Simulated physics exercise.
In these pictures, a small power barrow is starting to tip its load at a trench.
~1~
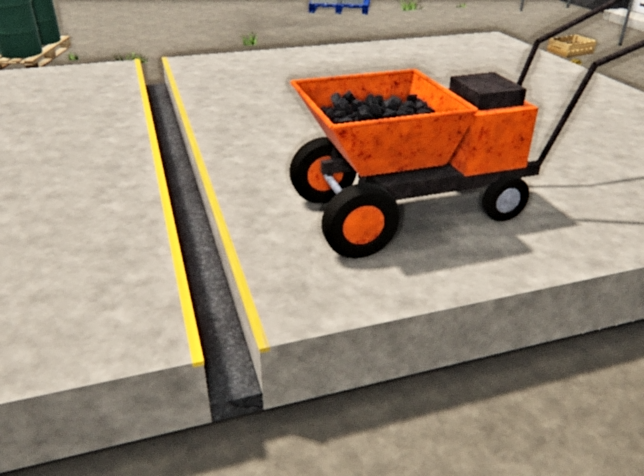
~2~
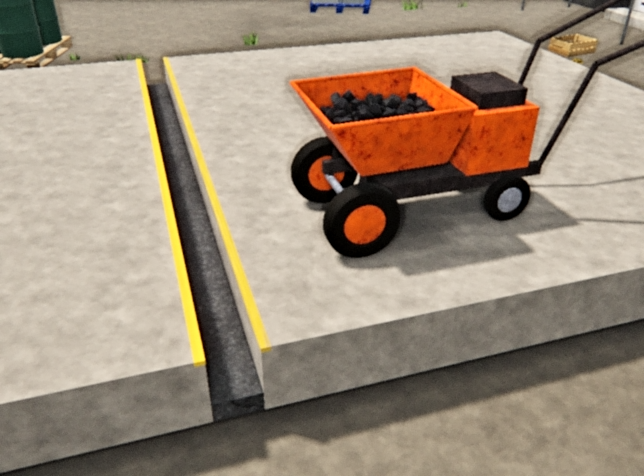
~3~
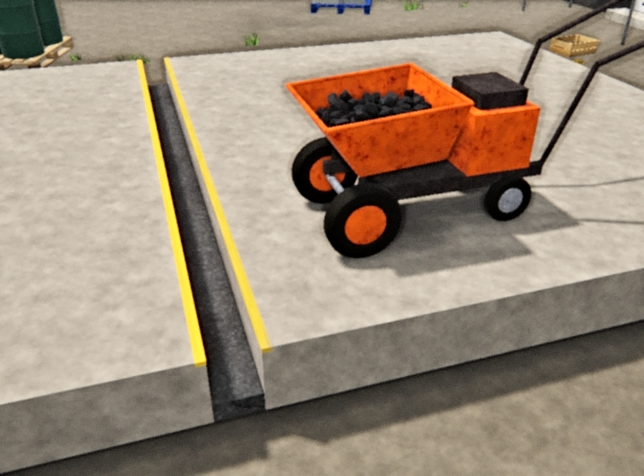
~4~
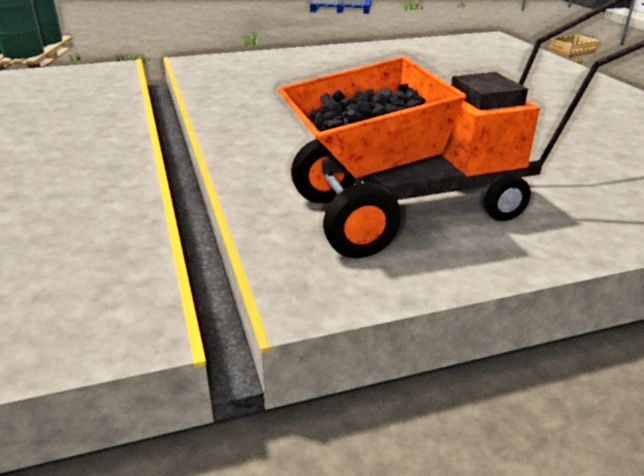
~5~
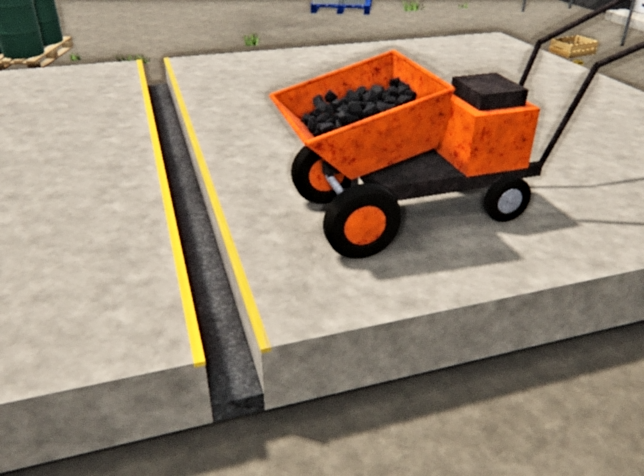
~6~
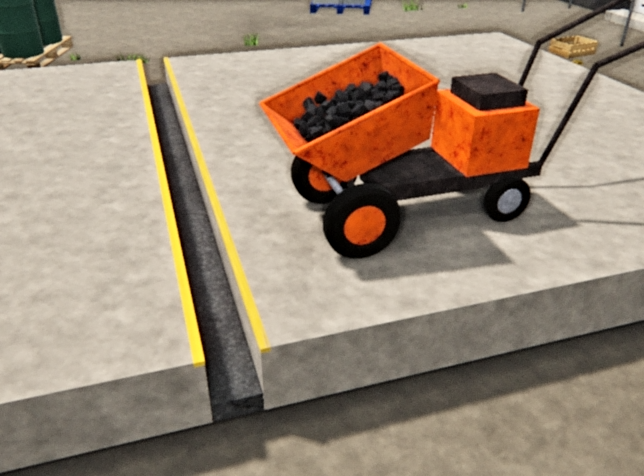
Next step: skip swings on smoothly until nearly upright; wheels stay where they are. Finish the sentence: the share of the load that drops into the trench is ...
More than half.
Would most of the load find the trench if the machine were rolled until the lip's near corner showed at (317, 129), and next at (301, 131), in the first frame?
Respectively: The bigger portion, the bigger portion.
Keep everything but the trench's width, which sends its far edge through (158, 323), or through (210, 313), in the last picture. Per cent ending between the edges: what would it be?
90 % then 70 %, roughly.
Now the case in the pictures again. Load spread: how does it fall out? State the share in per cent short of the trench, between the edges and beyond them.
Short near 10; between near 85; beyond near 0.
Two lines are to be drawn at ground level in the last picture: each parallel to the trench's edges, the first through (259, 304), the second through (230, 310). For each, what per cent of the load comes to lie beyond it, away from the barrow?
About 90 and 60 %.
Just after the last frame, skip tipped steeply; every one in the skip.
A moment on, skip tipped right over; almost all in the skip; just a few short of the trench; about a tenth in or heaped over the trench.
Further on, skip tipped right over; roughly a third in the skip; about a tenth short of the trench; roughly two thirds in or heaped over the trench.
When it is over, skip tipped right over; about a tenth in the skip; about a tenth short of the trench; the larger part in or heaped over the trench; not one beyond it.
